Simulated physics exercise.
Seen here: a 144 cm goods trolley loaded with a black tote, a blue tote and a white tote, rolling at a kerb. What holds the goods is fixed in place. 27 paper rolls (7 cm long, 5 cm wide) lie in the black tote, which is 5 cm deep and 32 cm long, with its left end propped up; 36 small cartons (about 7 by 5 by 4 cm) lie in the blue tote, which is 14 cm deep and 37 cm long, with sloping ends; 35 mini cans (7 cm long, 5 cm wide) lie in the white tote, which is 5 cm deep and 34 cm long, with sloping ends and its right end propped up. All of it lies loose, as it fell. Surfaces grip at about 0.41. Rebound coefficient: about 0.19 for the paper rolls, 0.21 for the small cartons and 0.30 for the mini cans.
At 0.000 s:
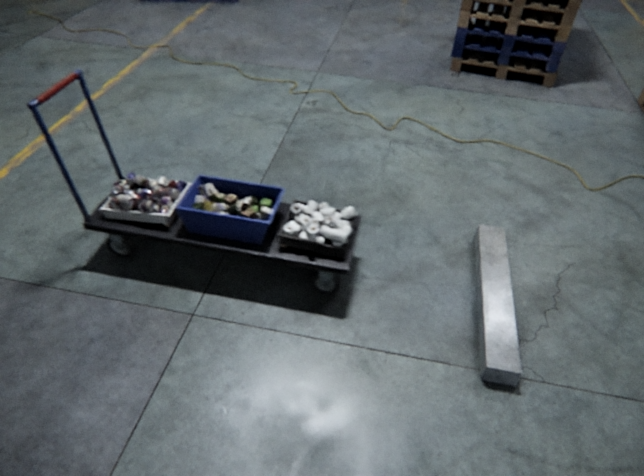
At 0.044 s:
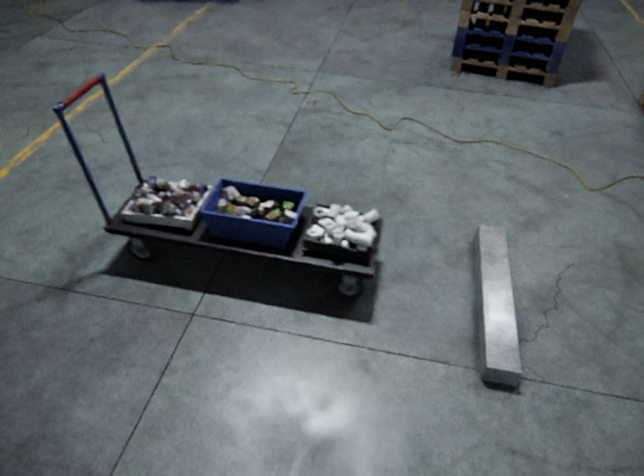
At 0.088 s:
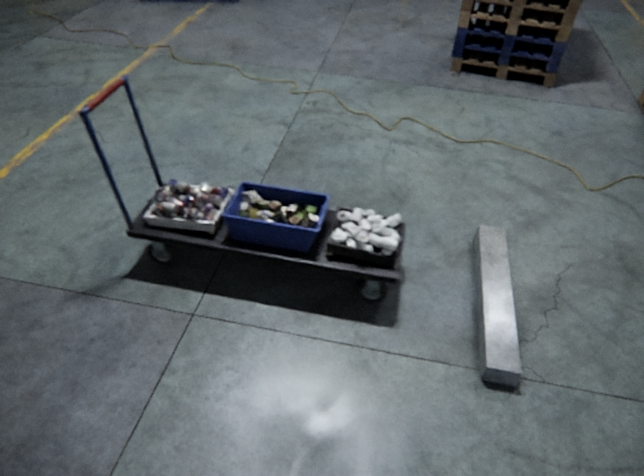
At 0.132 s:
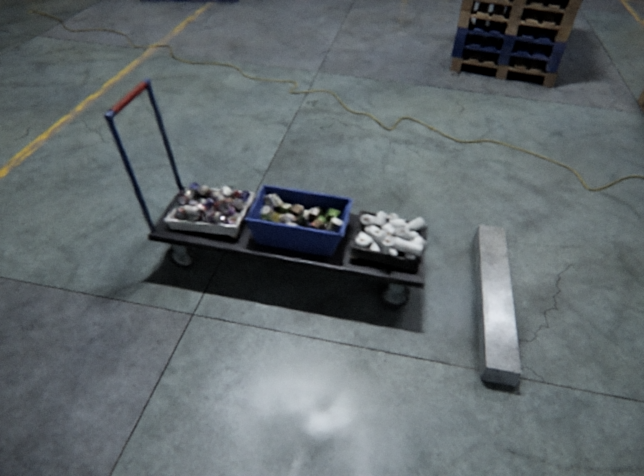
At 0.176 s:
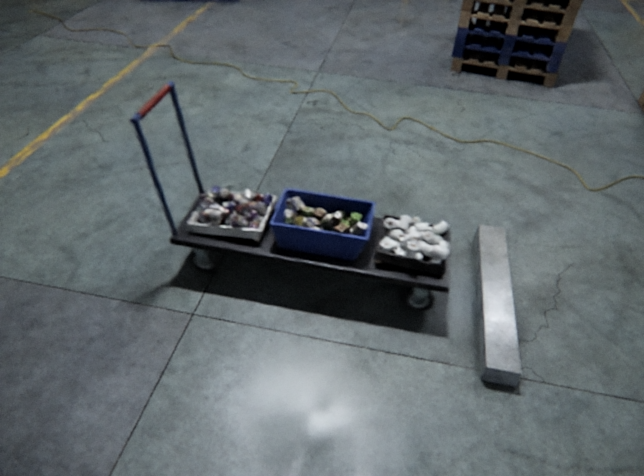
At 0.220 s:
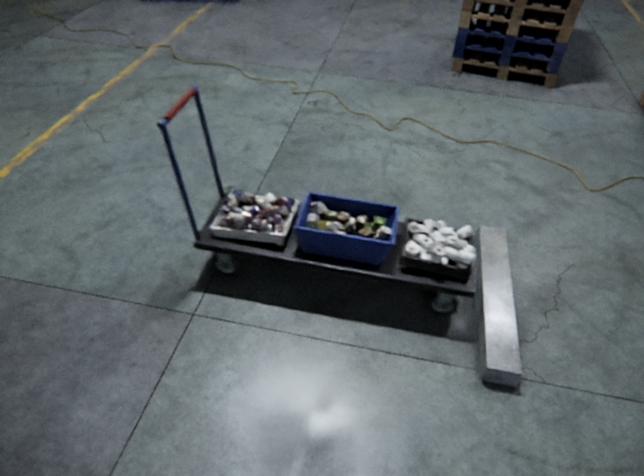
On a concrete warehouse floor, a flat trolley with a red-topped handle, carrying a white, a blue and a black tote of loose items, rolled steadily right, closing the gap to a pale kerb.
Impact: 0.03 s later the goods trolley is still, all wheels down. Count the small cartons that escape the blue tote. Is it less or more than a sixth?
The blue tote loses fewer than one in six of its small cartons.
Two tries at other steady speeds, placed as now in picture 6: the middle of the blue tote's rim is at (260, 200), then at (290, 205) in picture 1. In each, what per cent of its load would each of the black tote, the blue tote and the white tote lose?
Black tote 40 then 30, blue tote 0 then 0, white tote 30 then 20 per cent.
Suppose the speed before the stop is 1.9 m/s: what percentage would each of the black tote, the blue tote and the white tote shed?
Then black tote 30, blue tote 0, white tote 30 per cent.
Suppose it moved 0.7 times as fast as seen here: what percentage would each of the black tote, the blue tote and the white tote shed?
Then black tote 40, blue tote 0, white tote 30 per cent.
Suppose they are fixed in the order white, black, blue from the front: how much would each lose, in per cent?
In that case black tote 50, blue tote 0, white tote 50 per cent.
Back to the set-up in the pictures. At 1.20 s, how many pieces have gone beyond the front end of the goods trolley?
Some 10 pieces.
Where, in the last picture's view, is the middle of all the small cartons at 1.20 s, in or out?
Around (383, 239).
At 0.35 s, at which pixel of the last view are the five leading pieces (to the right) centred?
Around (525, 251).
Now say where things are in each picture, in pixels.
In the first picture (we follow the rim corner now nearest the camera), blue tote at (267, 222); black tote at (344, 249); 74 cm still to roll; nothing out yet.
Blue tote at (292, 226); black tote at (368, 253); 62 cm still to roll, in the second picture.
Blue tote at (316, 230); black tote at (393, 258); 49 cm still to roll, in the third picture.
Blue tote at (341, 234); black tote at (418, 262); 37 cm still to roll, in the fourth picture.
Blue tote at (366, 238); black tote at (443, 266); 25 cm still to roll, in the fifth picture.
Blue tote at (392, 243); black tote at (470, 271); 12 cm still to roll; nothing out yet, in the sixth picture.
After 0.25 s, impact.
After 0.35 s, 7 of 27 out of the black tote, 0 of 36 out of the blue tote and 5 of 35 out of the white tote.
After 0.47 s, 10 of 27 out of the black tote, 0 of 36 out of the blue tote and 9 of 35 out of the white tote.
After 0.70 s, 11 of 27 out of the black tote, 0 of 36 out of the blue tote and 11 of 35 out of the white tote.
When it is over (at 1.20 s), 11 of 27 out of the black tote, 0 of 36 out of the blue tote and 12 of 35 out of the white tote. Asked share, 0 of 36, 0 per cent.
